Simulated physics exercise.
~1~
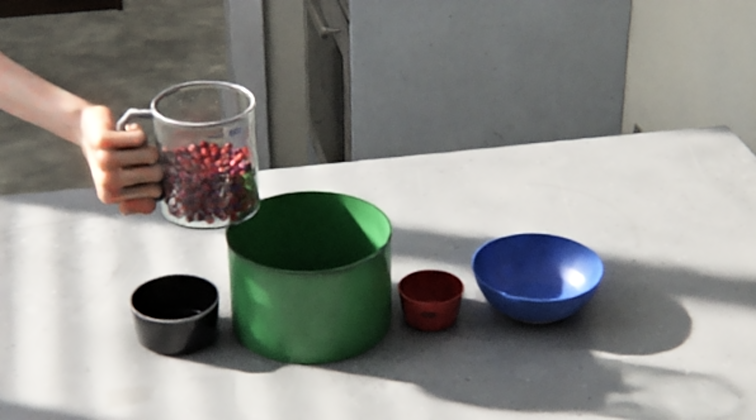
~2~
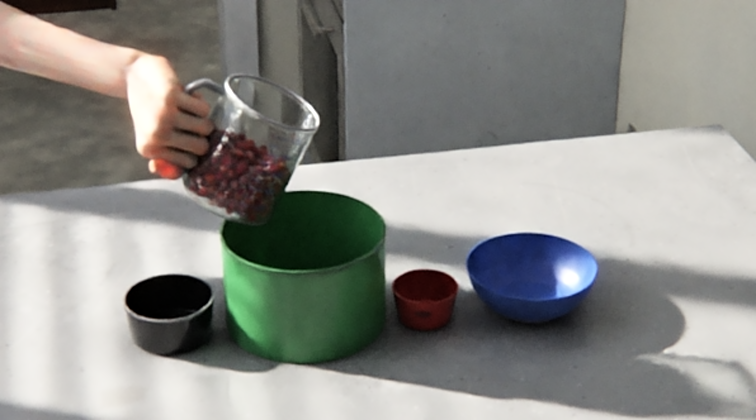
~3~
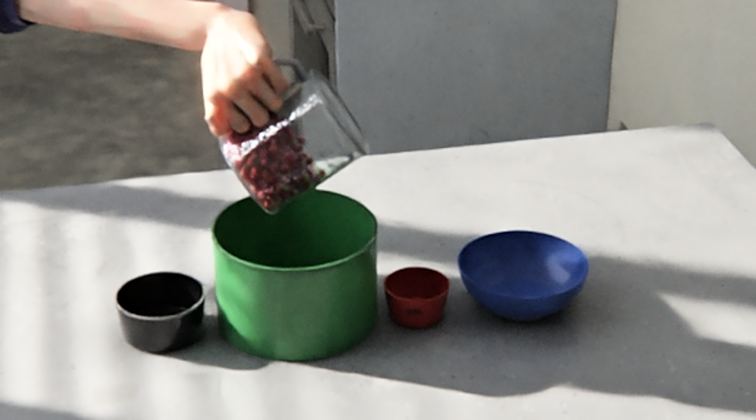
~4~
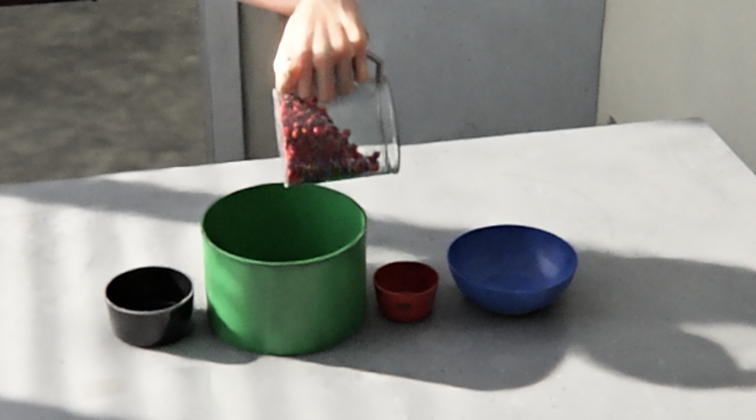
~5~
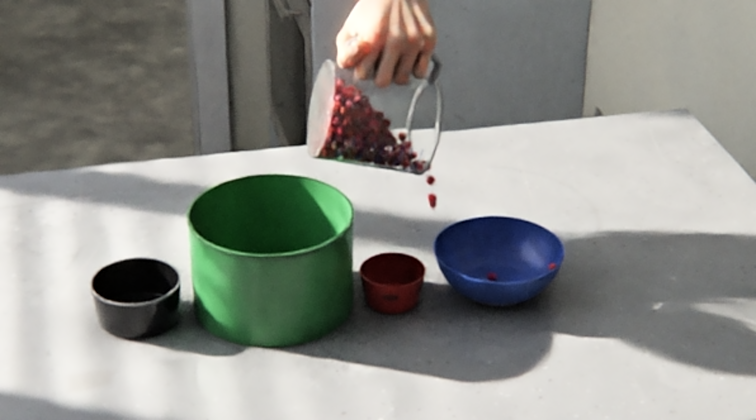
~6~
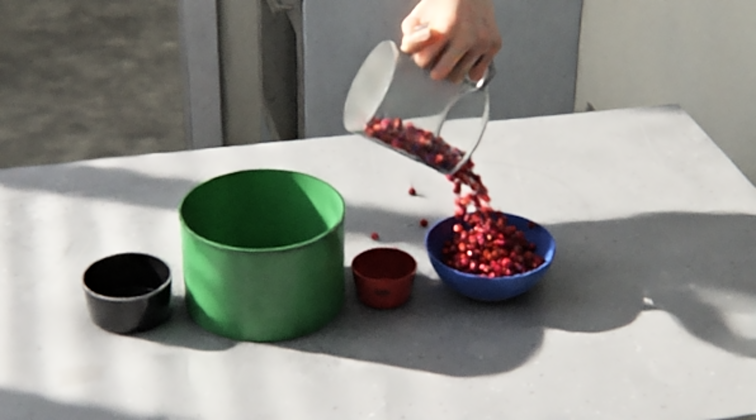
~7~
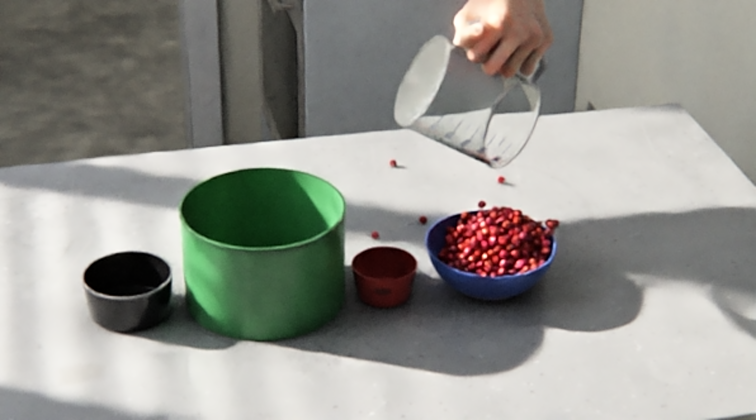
On a pale grey tabletop streaked with sunlight and shadow, a black dish, a green pot, a small red dish and a blue bowl stand in a row. A hand holds a clear glass jug of red cranberries at the left, then carries it right above the green pot, tipping it along the way. As the jug passes the red dish, the first berries drop toward the blue bowl. The jug tips further and the cranberries stream out, filling the bowl. Finally the hand holds the nearly emptied jug tilted above the heaped bowl, with a few stray berries scattered on the table.
